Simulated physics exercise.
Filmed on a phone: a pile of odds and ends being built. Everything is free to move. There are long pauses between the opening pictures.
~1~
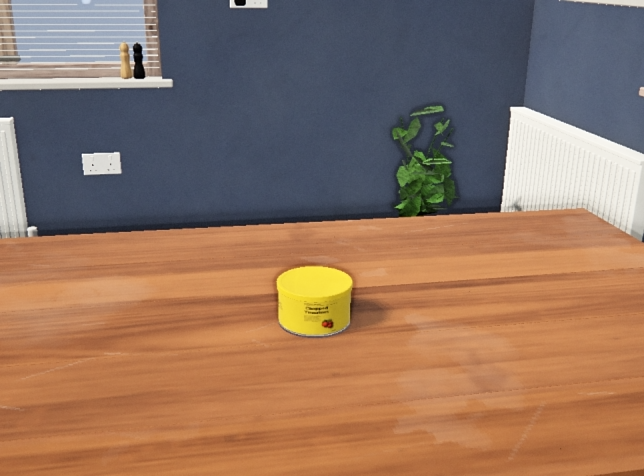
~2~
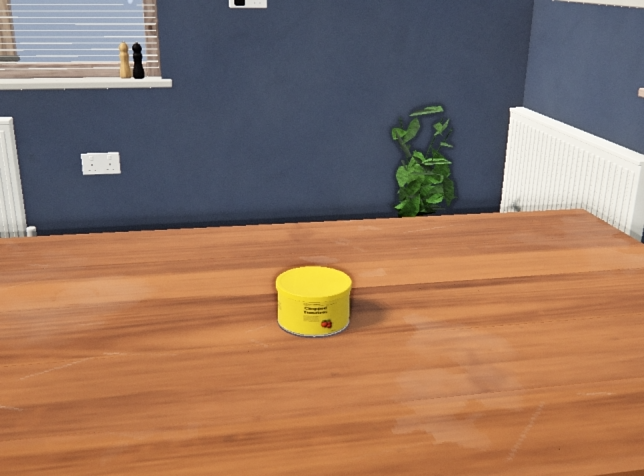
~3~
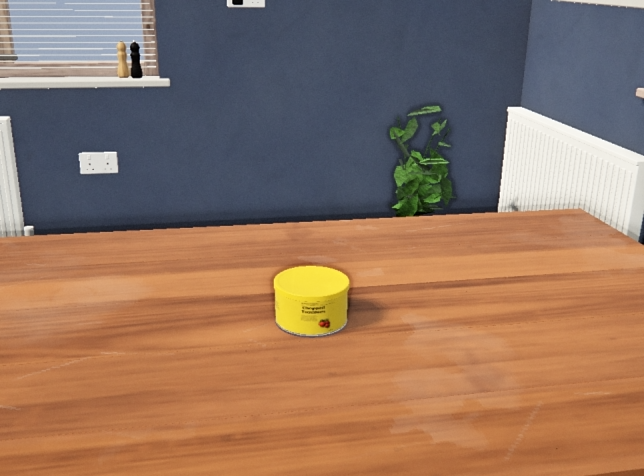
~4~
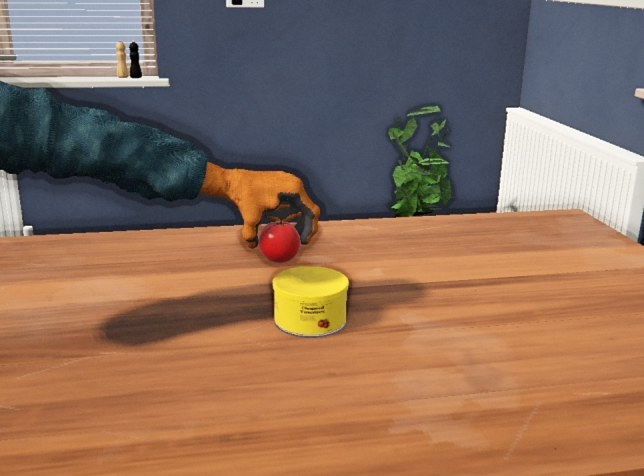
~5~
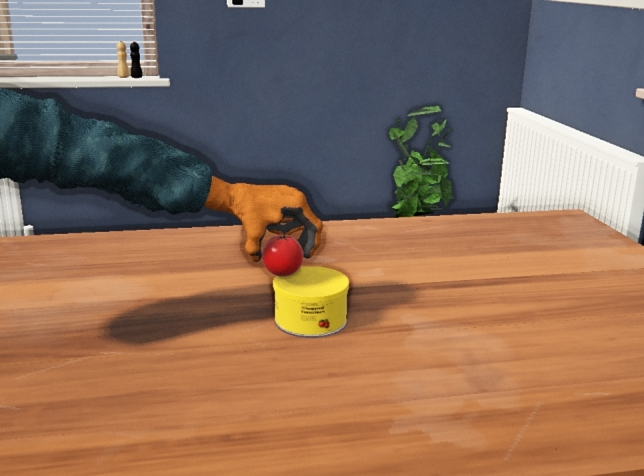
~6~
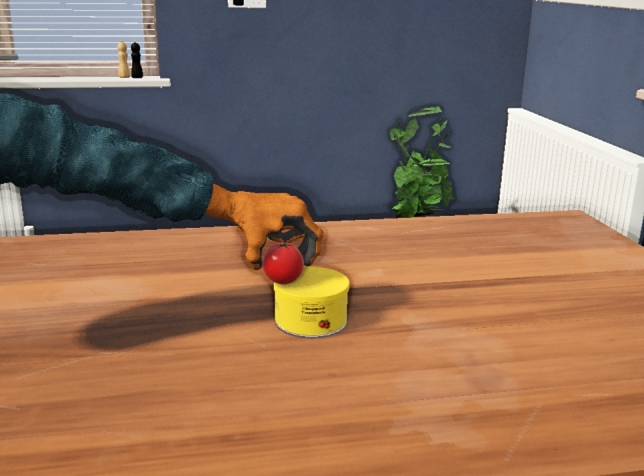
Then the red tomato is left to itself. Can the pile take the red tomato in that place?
Here the pile holds.
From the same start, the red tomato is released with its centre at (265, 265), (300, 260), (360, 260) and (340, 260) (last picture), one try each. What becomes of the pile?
In the first case it comes apart; in the second case it stays up; in the third case it loses its balance; in the fourth case it keeps its balance.
Then, 0.30 s past the last view, nothing moves.
Then, 0.70 s past the last view, red tomato resting near (283, 264).
Finally, both still in place. Final places as the last picture's camera would see them, red tomato near (283, 264). The pile keeps its balance.
